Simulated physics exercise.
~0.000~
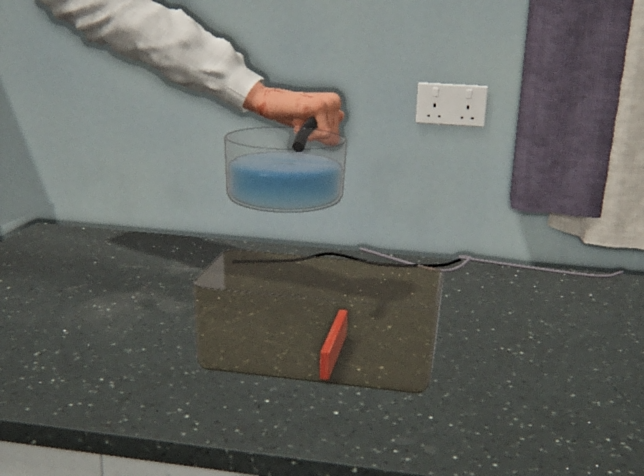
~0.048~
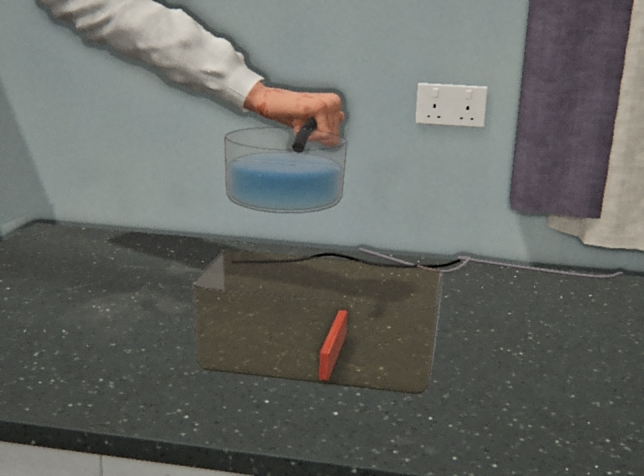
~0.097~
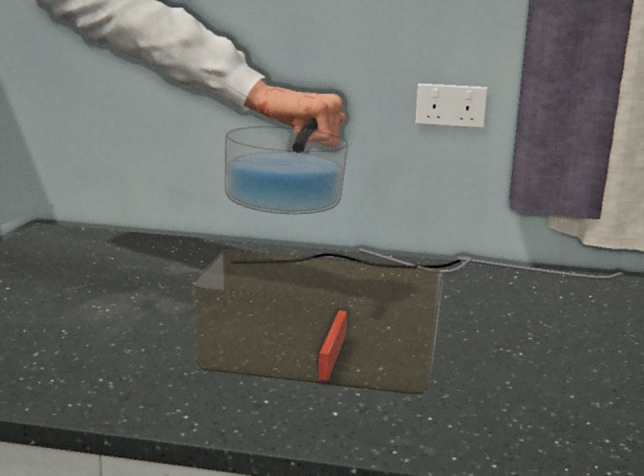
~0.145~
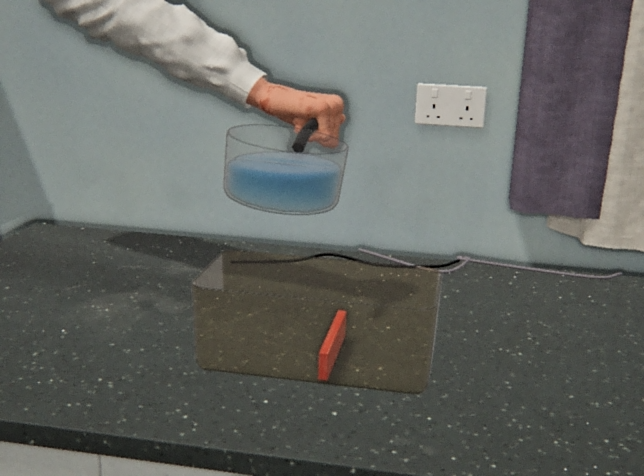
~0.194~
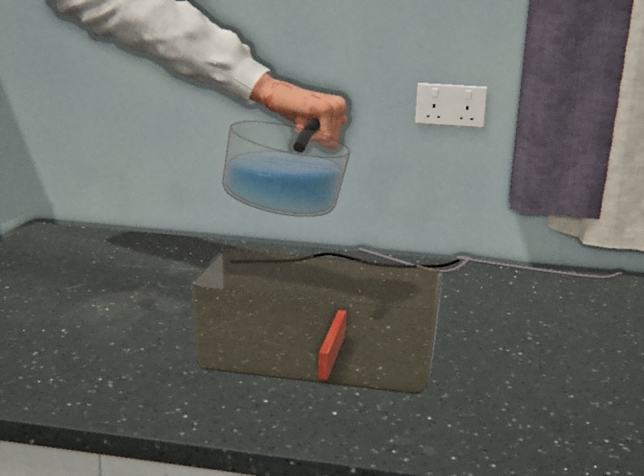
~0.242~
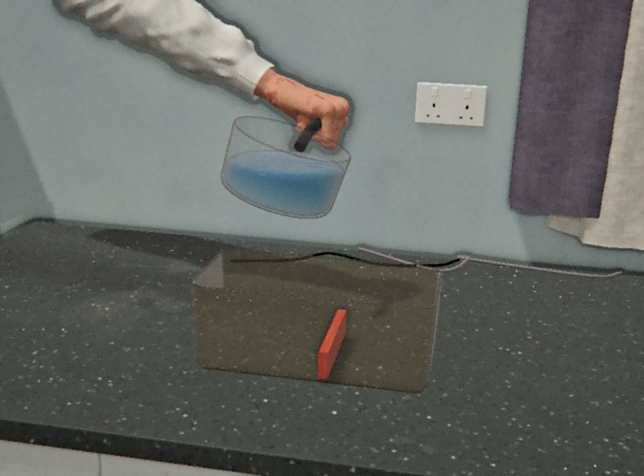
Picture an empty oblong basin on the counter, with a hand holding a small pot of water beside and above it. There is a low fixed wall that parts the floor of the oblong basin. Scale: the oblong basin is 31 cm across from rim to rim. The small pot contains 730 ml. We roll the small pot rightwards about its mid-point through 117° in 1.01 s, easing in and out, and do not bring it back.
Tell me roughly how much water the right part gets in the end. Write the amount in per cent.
It gets about 80 per cent.
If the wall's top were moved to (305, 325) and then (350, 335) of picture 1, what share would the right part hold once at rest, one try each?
I'd say 95 percent on the first go, 55 percent on the next.
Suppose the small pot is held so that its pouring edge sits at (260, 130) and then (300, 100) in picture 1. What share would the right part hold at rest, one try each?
10 then 50 %.
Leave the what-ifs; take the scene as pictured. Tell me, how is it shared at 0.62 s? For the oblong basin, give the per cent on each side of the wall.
About 0 % left, 10 % right.
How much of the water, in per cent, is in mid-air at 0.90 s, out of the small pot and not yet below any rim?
Roughly 12 %.
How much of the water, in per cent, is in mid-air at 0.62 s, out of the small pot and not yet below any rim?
It comes to about 38 percent.
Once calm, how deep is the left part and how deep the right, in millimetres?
6 mm left, 32 mm right.
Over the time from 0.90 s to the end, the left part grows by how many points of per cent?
Around 8 per cent.
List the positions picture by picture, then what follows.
Tilt 0°; pouring edge (345, 143); surface from (232, 158) to (343, 166); the oblong basin's rim runs from (209, 268) to (440, 290); the wall's top is at (335, 331), in the first picture.
Tilt 1°; pouring edge (345, 144); surface from (232, 159) to (342, 167), in the second picture.
Tilt 3°; pouring edge (346, 147); surface from (231, 159) to (342, 168), in the third picture.
Tilt 6°; pouring edge (347, 150); surface from (231, 158) to (342, 168), in the fourth picture.
Tilt 10°; pouring edge (348, 155); surface from (231, 157) to (343, 168), in the fifth picture.
Tilt 16°; pouring edge (349, 161); surface from (230, 156) to (344, 169), in the sixth picture.
By 0.62 s the tilt is 79° and 52 per cent is still to pour, 0 is left of the wall and 11 right of it.
By 0.90 s the tilt is 114° and 6 per cent is still to pour, 10 is left of the wall and 72 right of it.
By 1.19 s the tilt is 117° and 0 per cent is still to pour, 18 is left of the wall and 81 right of it.
By 1.51 s the tilt is 117° and 0 per cent is still to pour, 19 is left of the wall and 80 right of it.
At rest 19 per cent lies left of the wall, 80 right of it and 1 outside.
